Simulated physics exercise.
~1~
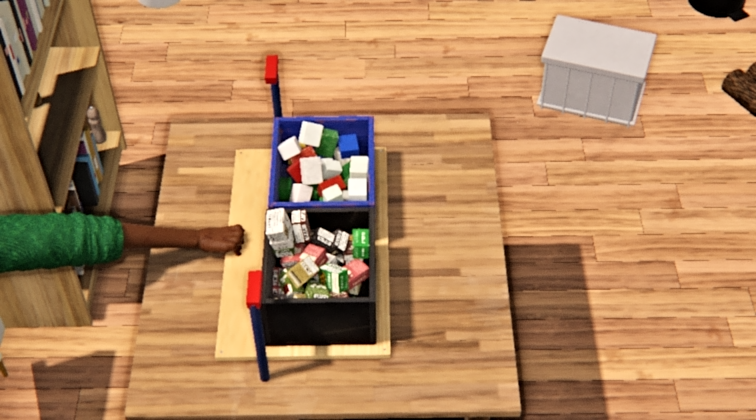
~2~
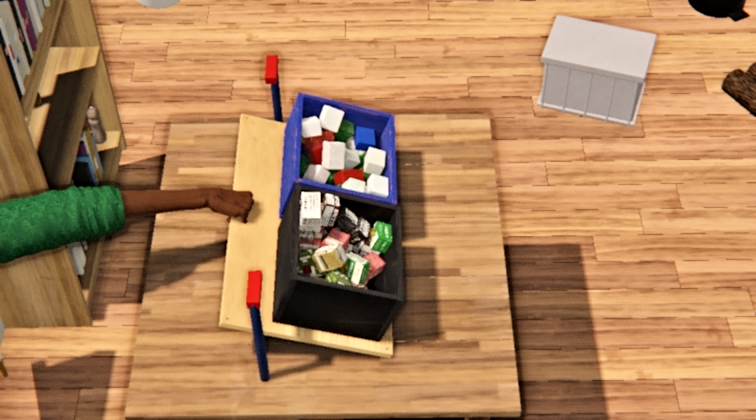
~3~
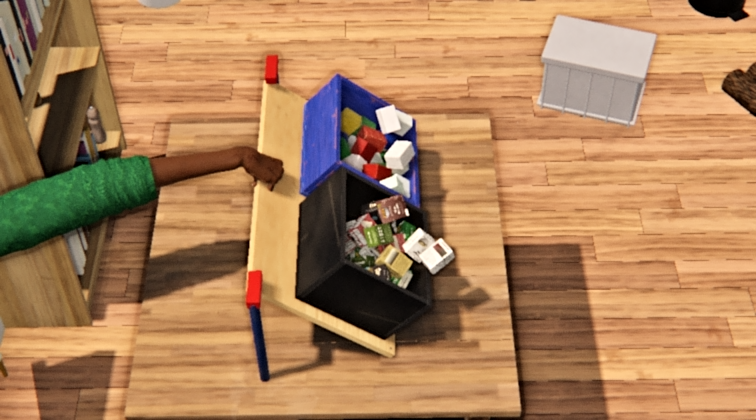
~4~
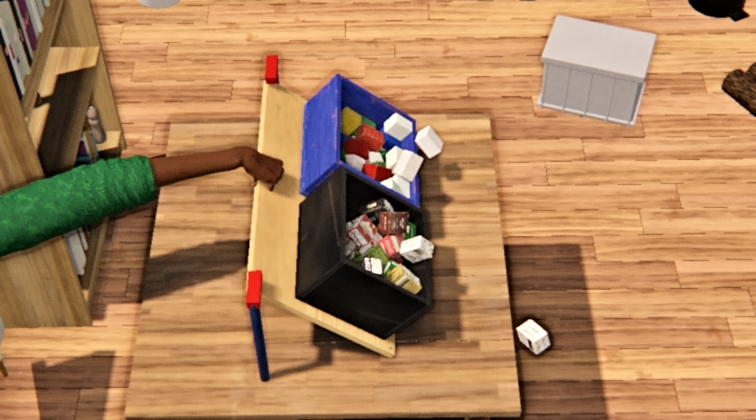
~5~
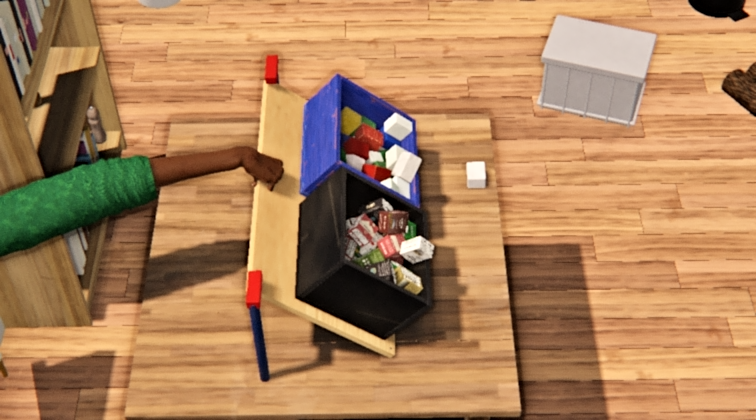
On a wooden table beside a bookshelf, a green-sleeved arm swung up one side of a board holding a blue tray of bricks and a black tray of small cartons, tilting both rightward; a couple of pieces tumbled out, but most stayed inside.
